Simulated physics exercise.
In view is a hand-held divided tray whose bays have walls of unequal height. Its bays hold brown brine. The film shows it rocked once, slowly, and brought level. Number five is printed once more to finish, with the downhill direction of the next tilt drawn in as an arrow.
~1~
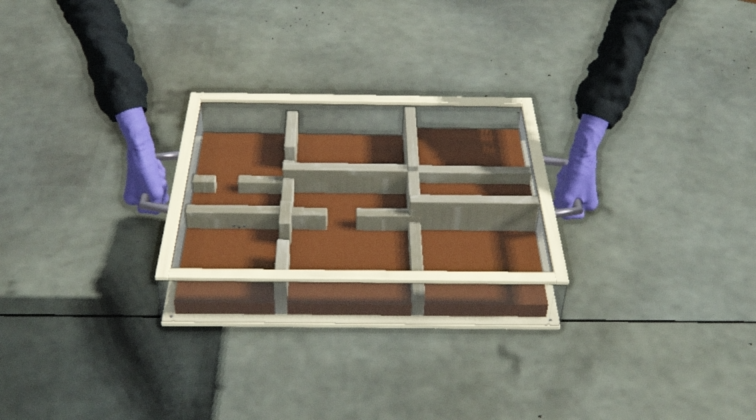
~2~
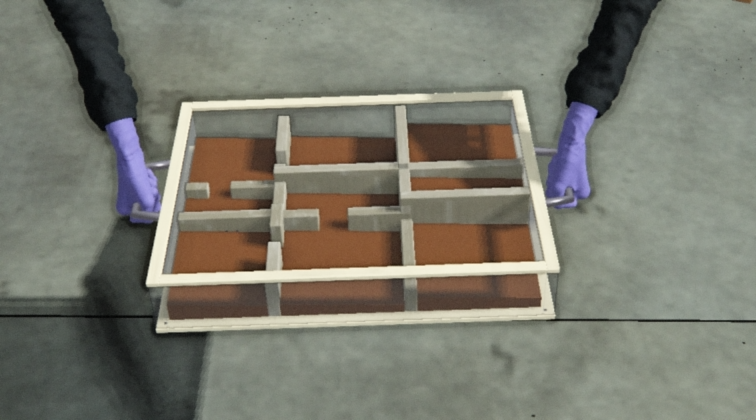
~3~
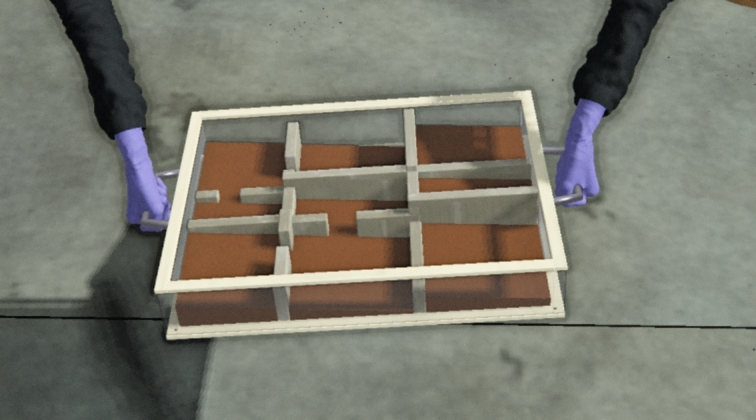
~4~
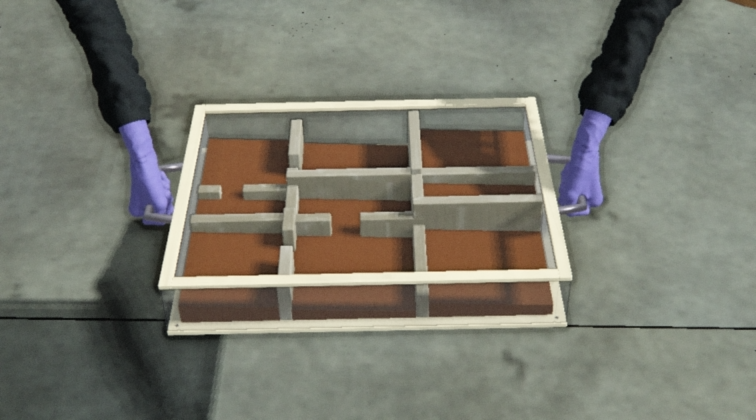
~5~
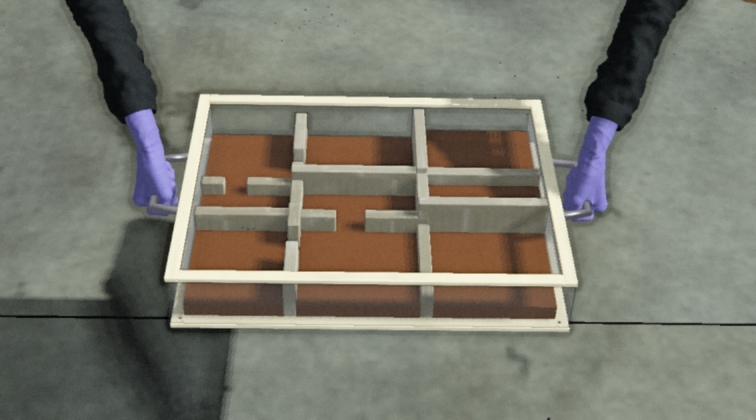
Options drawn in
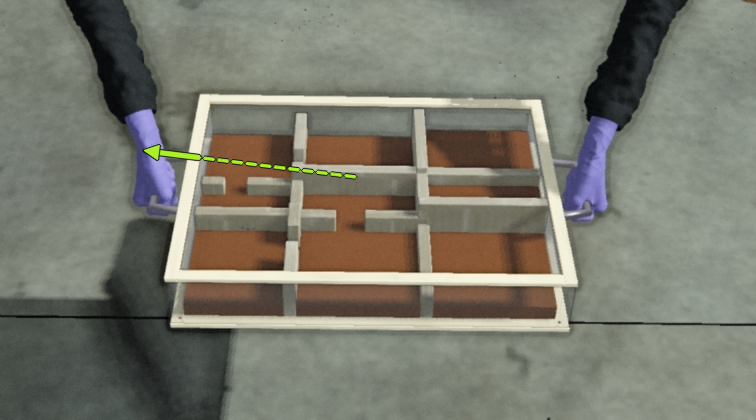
On a grey concrete floor, two purple-gloved hands held a divided tray of brown contents by its side handles, tilted it slightly down to the left, then brought it back level.
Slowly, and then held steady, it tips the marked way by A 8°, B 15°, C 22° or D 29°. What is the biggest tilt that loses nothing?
Use slope B.
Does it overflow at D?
Yes, that goes wrong.
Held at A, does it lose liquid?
No.
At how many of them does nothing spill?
Two of the four.
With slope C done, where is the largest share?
It is the back left one.
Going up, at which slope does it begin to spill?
Slope C.
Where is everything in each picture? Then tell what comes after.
In the first picture, the tray is level; deepest in the centre right bay, at (473, 198), shallowest in the back middle.
In the second picture, tipped about 4° down to the left; no wall is crossed.
In the third picture, tipped about 6° down to the left; no wall is crossed.
In the fourth picture, tipped about 3° down to the left; no wall is crossed.
In the fifth picture, the tray is level; deepest in the centre right bay, at (482, 200), shallowest in the centre left.
The arrow ends at (149, 151).
Choosing A, nothing spills; the back right bay holds the most.
Choosing B, nothing spills; the back left bay holds the most.
Choosing C, about 6 % goes over the rim.
Choosing D, about 32 % goes over the rim.
